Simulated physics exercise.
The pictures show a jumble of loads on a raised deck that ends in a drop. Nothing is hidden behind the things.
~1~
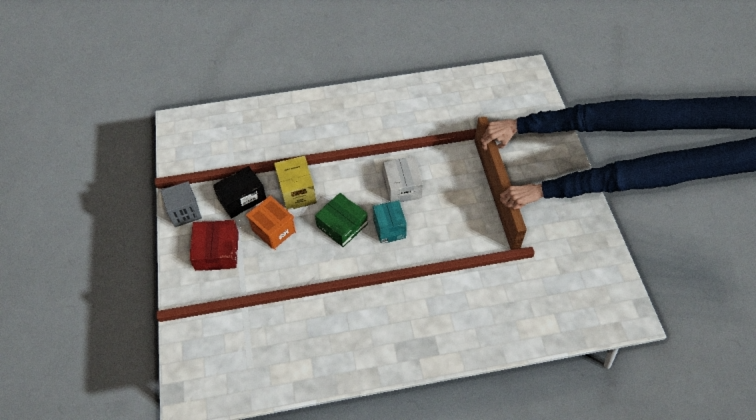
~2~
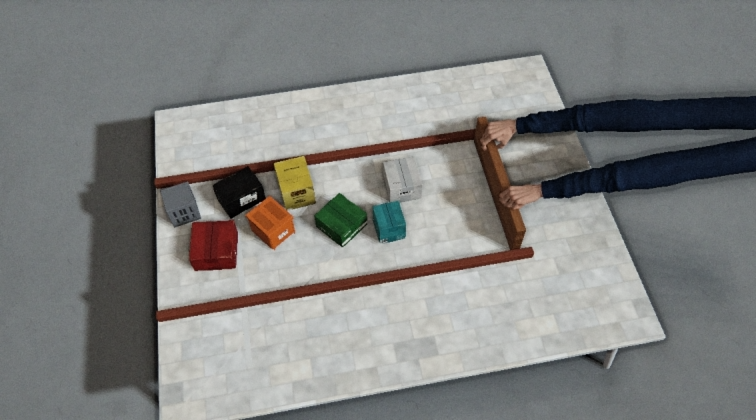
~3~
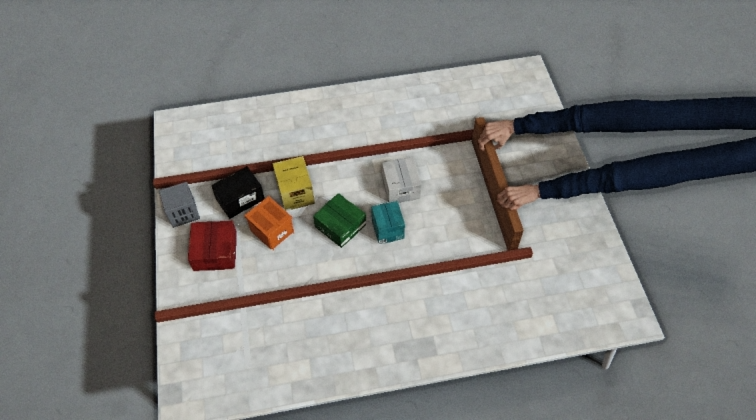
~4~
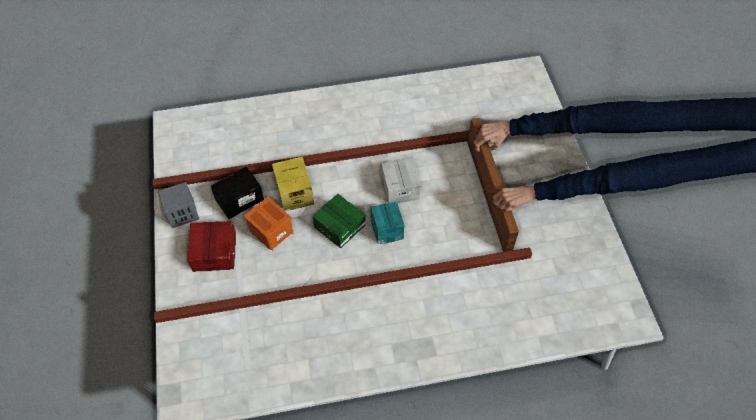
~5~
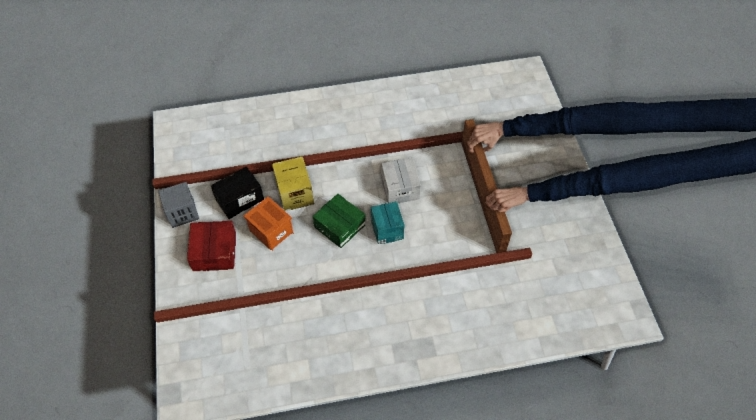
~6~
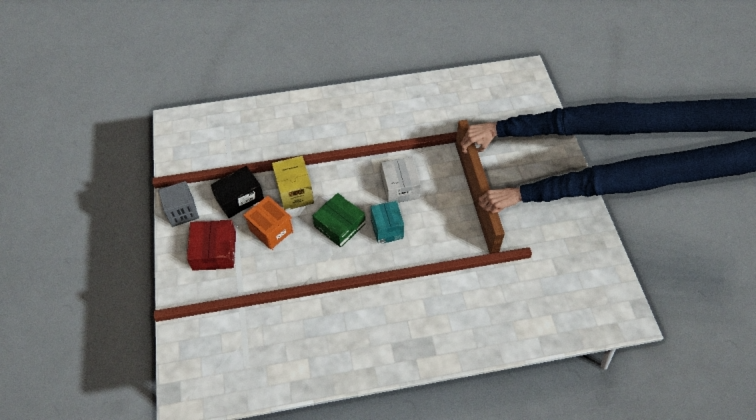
Two hands sliding a wooden plank slightly left between reddish-brown rails on a pale tabletop, the small coloured boxes staying still.
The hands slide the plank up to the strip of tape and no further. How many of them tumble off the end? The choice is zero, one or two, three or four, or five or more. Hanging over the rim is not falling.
The number that fall off is three or four.
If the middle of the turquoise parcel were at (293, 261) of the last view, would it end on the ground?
Then it remains up.
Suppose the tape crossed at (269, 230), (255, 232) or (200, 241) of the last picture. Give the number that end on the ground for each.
It would be 2, 2 and 6.
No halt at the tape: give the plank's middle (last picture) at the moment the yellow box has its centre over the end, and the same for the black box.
About (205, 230), and (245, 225) for the other.
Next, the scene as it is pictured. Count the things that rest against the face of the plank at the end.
The number is 2.
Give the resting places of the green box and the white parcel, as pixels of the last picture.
First (184, 244), then (215, 209).
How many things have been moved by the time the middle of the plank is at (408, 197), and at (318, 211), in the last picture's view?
1 and 7.
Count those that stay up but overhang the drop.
The number is 0.
Early on, none off yet; grey crate at rest near (179, 204); red box at rest near (212, 245); black box at rest near (238, 192).
A while later, none off yet; grey crate at rest near (179, 204); red box travelled a little near (199, 252); black box travelled a little near (225, 193).
Finally, the number that fall off is three or four; lost, orange tote, black box, red box and grey crate.
